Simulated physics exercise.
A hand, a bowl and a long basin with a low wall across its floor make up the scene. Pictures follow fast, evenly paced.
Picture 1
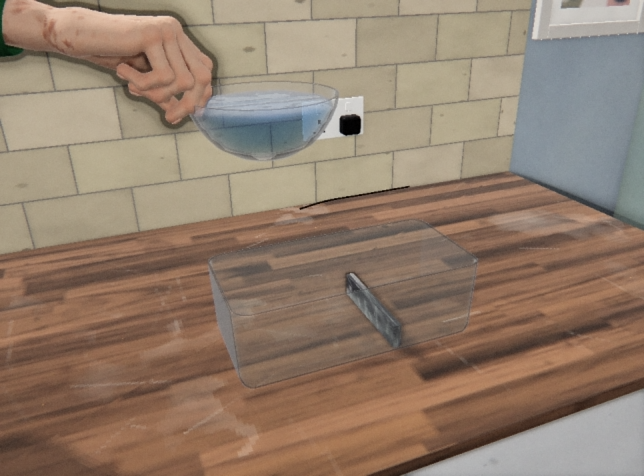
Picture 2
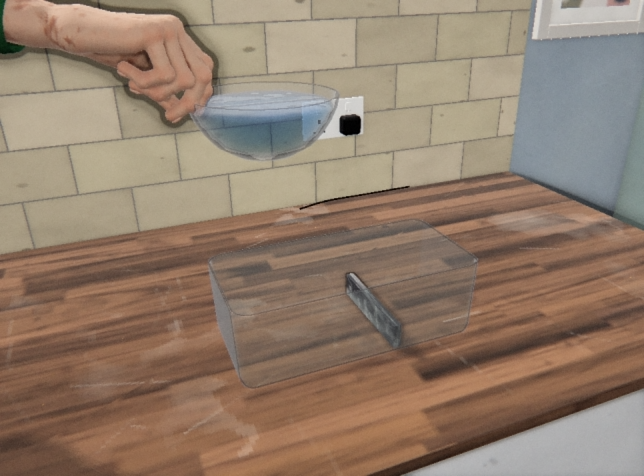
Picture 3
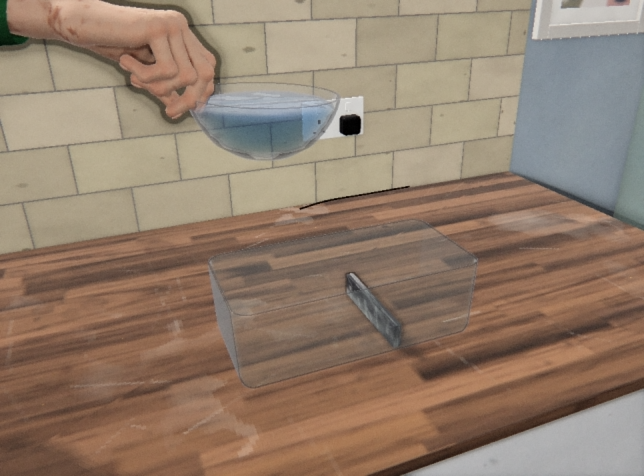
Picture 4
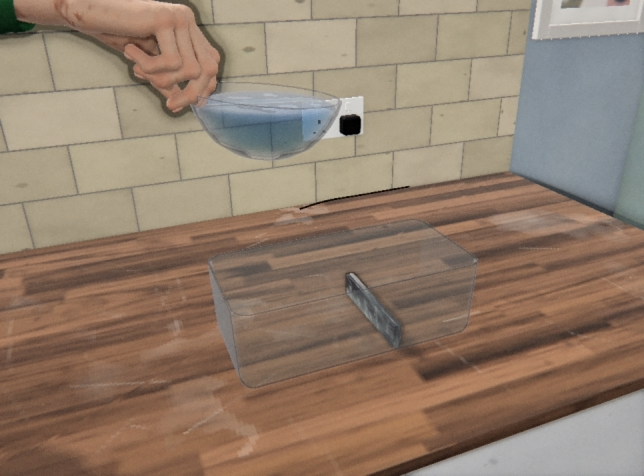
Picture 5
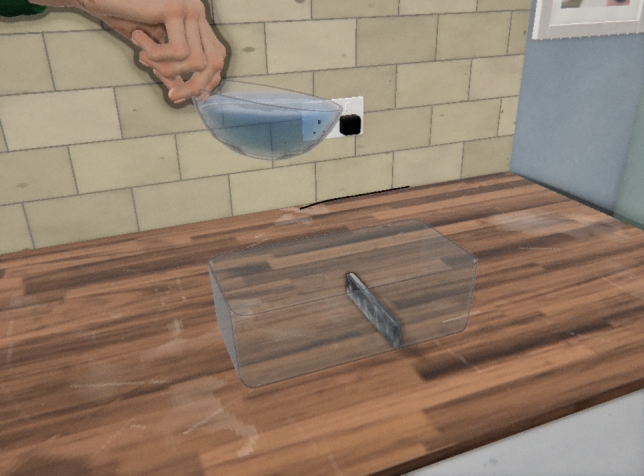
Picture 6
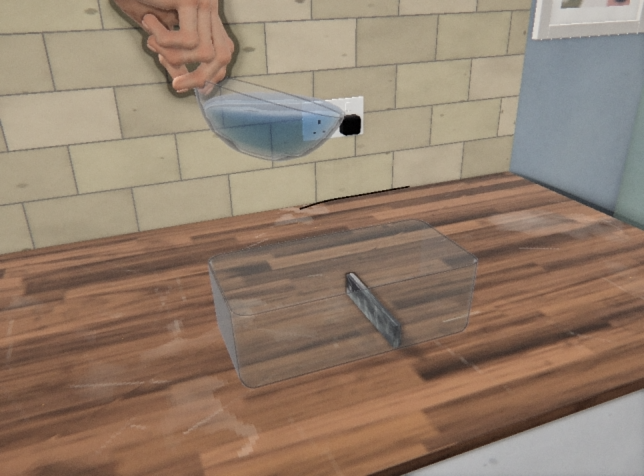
A hand at the upper left holds a clear glass bowl of blue liquid above a wooden worktop, seen from slightly above before a pale brick-patterned wall with a black plug. Below the bowl sits a long transparent basin with a low grey wall across its floor. The hand rises and shifts right, tilting the bowl gradually down to the right, while the camera stays still.
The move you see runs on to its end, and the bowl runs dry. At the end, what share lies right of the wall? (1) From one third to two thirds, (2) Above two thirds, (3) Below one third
1.
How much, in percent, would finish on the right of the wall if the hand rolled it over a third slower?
Result: Roughly 65 %.
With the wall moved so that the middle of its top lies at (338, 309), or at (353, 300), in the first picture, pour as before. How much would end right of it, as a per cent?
Roughly 75 per cent first and roughly 75 per cent second.
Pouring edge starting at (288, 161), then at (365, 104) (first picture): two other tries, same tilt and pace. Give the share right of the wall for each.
Near 15 in a hundred first, near 65 in a hundred second.
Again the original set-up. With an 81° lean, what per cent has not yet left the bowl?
It works out to close to 15 percent.
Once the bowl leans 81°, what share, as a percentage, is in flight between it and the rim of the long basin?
50 %.
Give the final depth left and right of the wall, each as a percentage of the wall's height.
20 % left, 70 % right.
A moment on, the tilt is 81° and 13 per cent is still to pour, 4 is left of the wall and 35 right of it.
Next, the tilt is 115° and 0 per cent is still to pour, 37 is left of the wall and 61 right of it.
Then the tilt is 118° and 0 per cent is still to pour, 38 is left of the wall and 60 right of it.
Later the tilt is 118° and 0 per cent is still to pour, 38 is left of the wall and 60 right of it.
In the end 38 per cent lies left of the wall, 60 right of it and 2 outside.
